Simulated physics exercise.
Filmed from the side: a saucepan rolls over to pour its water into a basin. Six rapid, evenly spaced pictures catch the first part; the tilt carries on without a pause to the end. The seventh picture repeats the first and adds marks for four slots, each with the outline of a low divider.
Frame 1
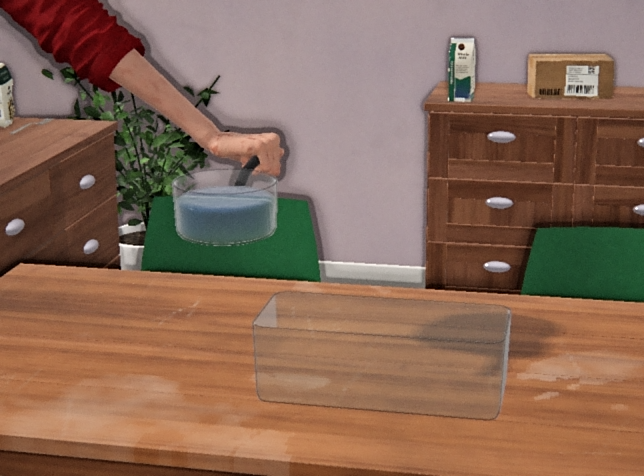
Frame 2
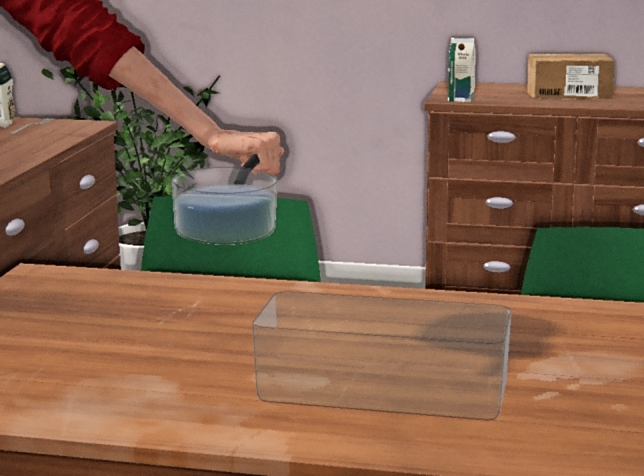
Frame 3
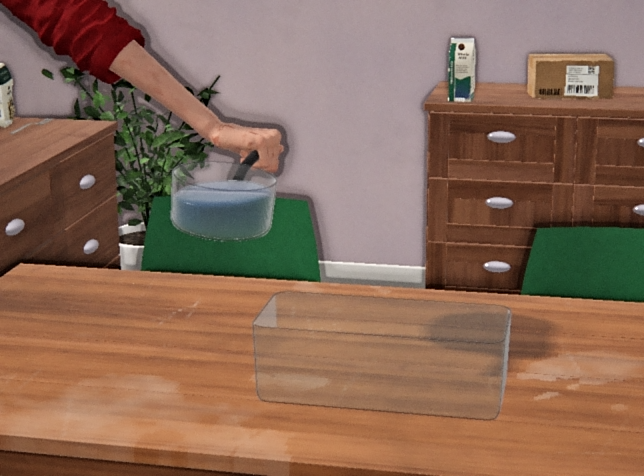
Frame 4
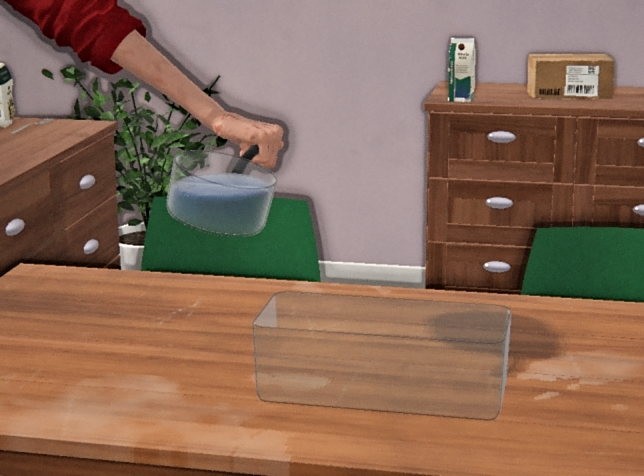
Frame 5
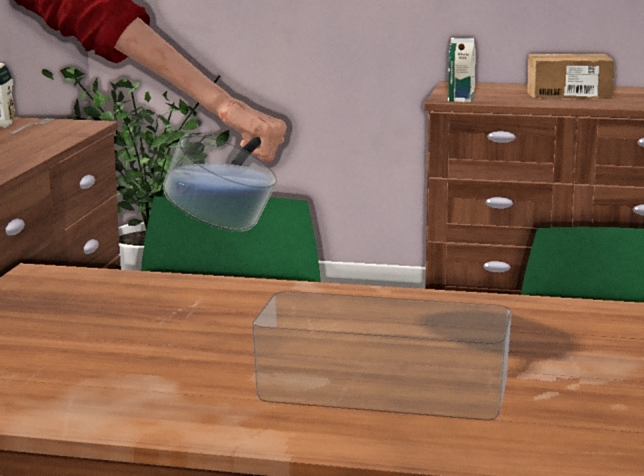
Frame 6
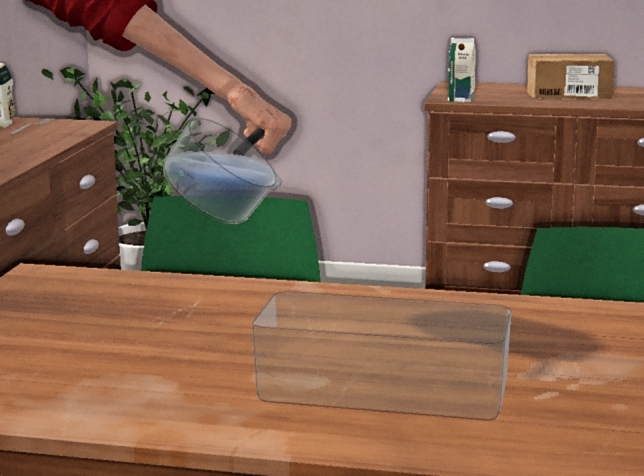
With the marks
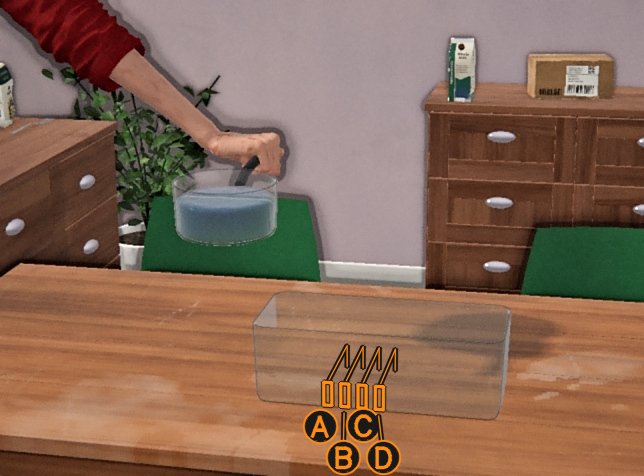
Arm in a red sleeve holding a clear saucepan of bluish water above a wooden table, gradually tilting it over.
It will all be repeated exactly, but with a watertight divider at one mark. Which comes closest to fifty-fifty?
Choose C.
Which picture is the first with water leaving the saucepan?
In picture 6.
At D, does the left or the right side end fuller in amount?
The left side.
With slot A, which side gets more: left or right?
The right side.
On the marked copy, A at (326, 411); B at (344, 412); C at (361, 414); D at (378, 415).
For slot A, about 13 % ends left of the wall and 85 % right of it.
For slot B, about 23 % ends left of the wall and 76 % right of it.
For slot C, about 50 % ends left of the wall and 48 % right of it.
For slot D, about 76 % ends left of the wall and 20 % right of it; 4 % is lost outside.
